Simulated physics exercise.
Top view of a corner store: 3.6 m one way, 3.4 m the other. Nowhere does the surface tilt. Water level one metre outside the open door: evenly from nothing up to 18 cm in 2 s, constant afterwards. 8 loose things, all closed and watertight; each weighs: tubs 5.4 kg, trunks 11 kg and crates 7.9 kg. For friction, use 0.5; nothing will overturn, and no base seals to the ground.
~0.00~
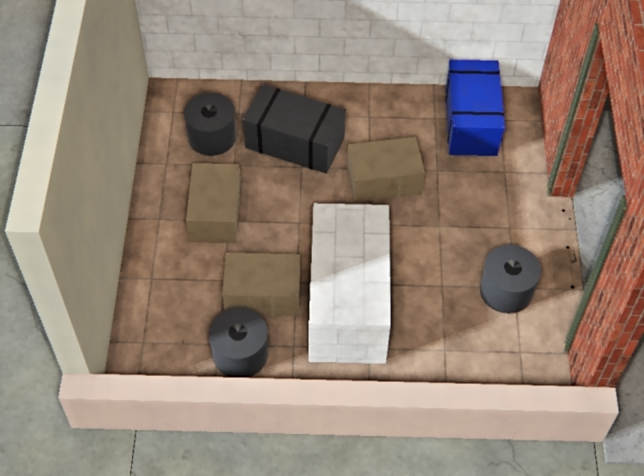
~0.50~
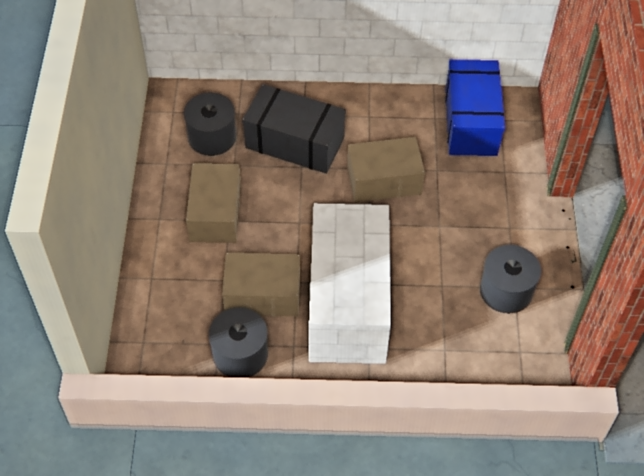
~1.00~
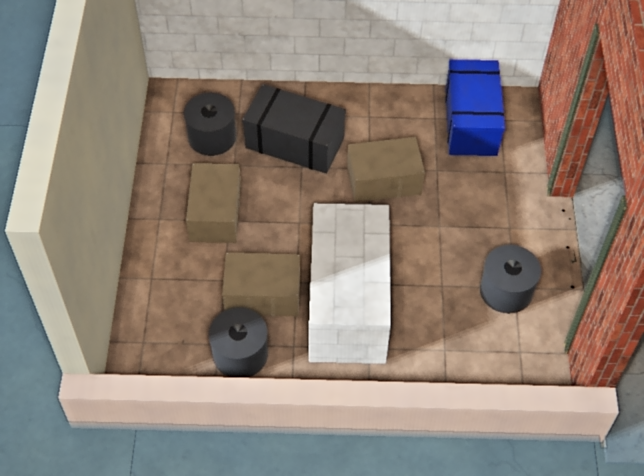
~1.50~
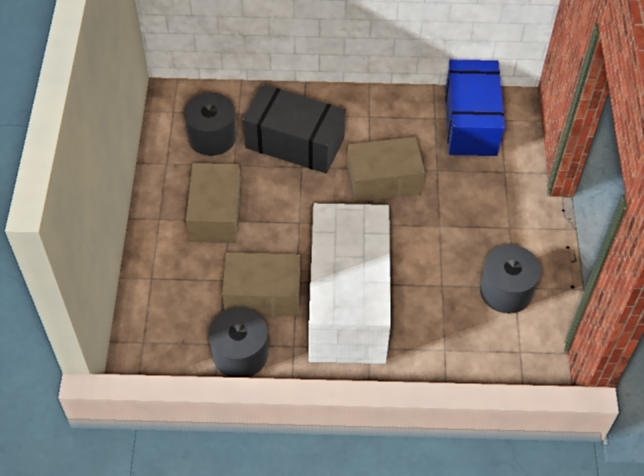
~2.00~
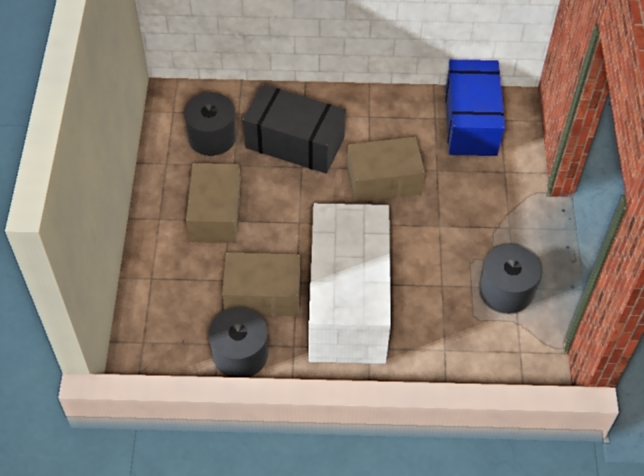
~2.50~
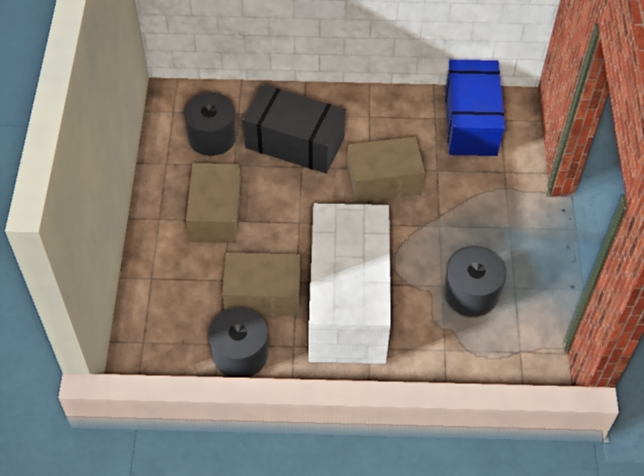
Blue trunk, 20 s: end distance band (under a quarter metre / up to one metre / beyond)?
Up to one metre.
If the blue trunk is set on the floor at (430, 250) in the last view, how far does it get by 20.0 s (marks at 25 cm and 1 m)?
Looks like it is swept a long way.
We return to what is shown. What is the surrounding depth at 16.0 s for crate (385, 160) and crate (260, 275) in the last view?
Close to 14 and 15 centimetres.
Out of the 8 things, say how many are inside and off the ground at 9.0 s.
I get 8.
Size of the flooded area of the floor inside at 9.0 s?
The covered patch comes to about 11.5 m2.
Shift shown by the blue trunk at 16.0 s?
Around 30 cm from the start by that time.
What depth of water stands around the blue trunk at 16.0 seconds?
I'd say around 12 cm.
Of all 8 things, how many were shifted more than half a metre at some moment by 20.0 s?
My count gives 8.
After 4.0 s the blue trunk is near (476, 93), 0.0 m from its start, aground; 1 afloat.
After 9.0 s the blue trunk is near (525, 111), 0.5 m from its start, afloat; 8 afloat.
After 16.0 s the blue trunk is near (471, 110), 0.3 m from its start, afloat; 8 afloat.
After 20.0 s the blue trunk is near (453, 130), 0.6 m from its start, afloat; 8 afloat.
